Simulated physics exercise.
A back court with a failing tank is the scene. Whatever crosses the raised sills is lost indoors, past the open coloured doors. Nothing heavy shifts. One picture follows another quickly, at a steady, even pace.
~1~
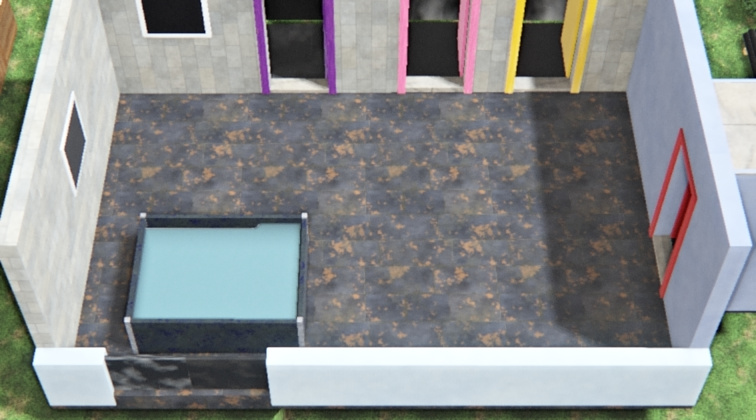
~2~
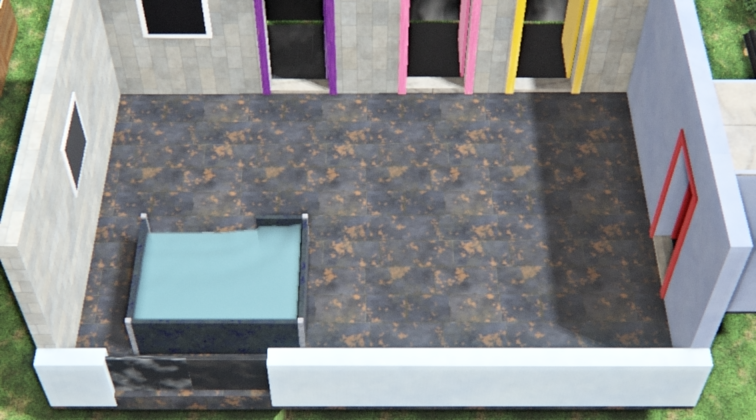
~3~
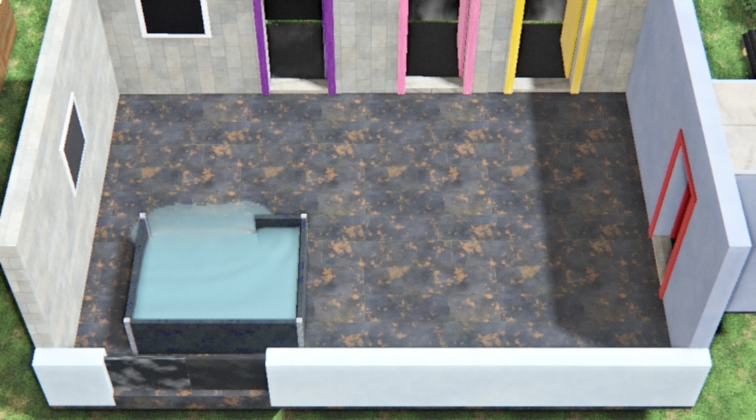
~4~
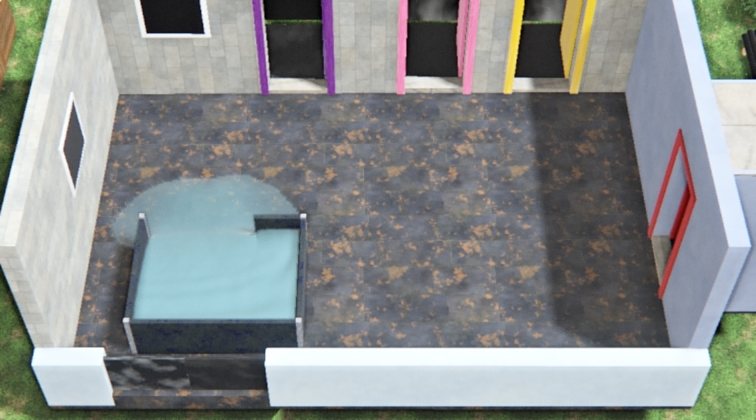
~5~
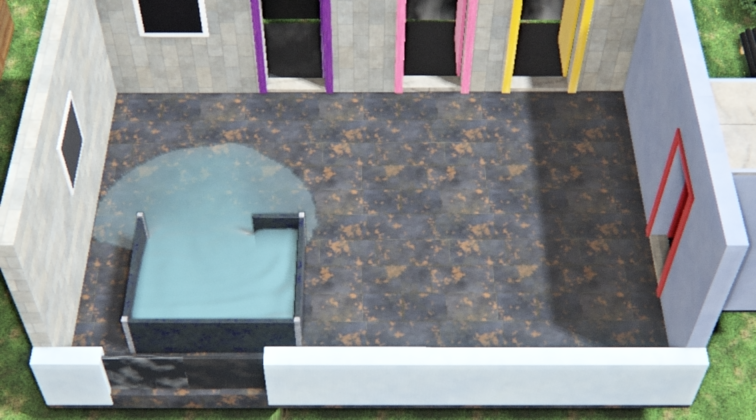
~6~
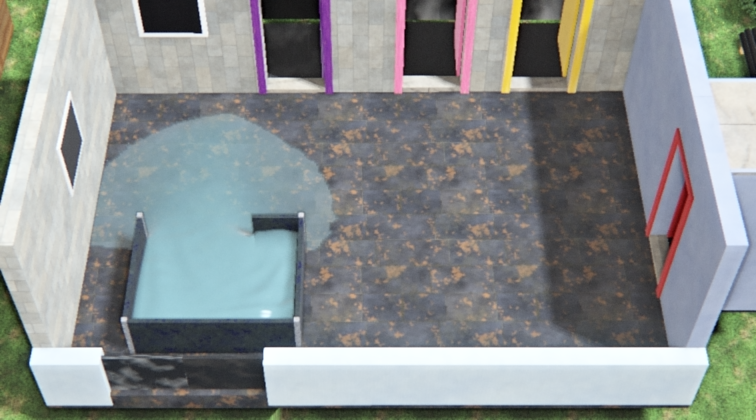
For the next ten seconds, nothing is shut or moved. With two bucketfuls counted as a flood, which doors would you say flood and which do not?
Result: Pink door: Not over the line on that one. Yellow door: Not over the line on that one. Red door: Not over the line on that one. Purple door: Over the line on that one.
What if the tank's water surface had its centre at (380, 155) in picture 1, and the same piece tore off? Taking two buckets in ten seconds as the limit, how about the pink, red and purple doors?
Pink: Exceeds the limit; red: Within the limit; purple: Exceeds the limit.
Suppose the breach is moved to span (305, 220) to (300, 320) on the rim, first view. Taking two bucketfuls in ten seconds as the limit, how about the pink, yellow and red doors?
Outcome - pink door: Short of the mark, yellow door: Past the mark, red door: Past the mark.
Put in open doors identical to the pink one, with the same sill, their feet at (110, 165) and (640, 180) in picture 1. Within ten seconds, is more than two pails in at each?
One after the other: Lets more in, keeps below it.
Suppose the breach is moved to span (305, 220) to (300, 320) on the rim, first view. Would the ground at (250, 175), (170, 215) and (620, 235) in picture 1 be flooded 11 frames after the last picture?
Following the listed order, the three come out not reached, not reached and reached by the spill.
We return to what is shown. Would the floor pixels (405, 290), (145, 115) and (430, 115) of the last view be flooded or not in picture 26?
First spared, then swamped, then swamped.
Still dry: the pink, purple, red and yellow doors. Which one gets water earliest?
My answer: The one in purple.
A moment on, water covers 25 % of the floor; the pink door not reached, the yellow door not reached, the red door not reached, the purple door under two buckets in.
Next, water covers 25 % of the floor; the pink door wet at the sill, nothing in, the yellow door not reached, the red door not reached, the purple door over two buckets in.
Then, water covers 40 % of the floor; the pink door wet at the sill, nothing in, the yellow door wet at the sill, nothing in, the red door not reached, the purple door far over two buckets in.
Later, water covers 80 % of the floor; the pink door wet at the sill, nothing in, the yellow door wet at the sill, nothing in, the red door wet at the sill, nothing in, the purple door far over two buckets in.
In the end, water covers 95 % of the floor; the pink door wet at the sill, nothing in, the yellow door under two buckets in, the red door wet at the sill, nothing in, the purple door far over two buckets in.
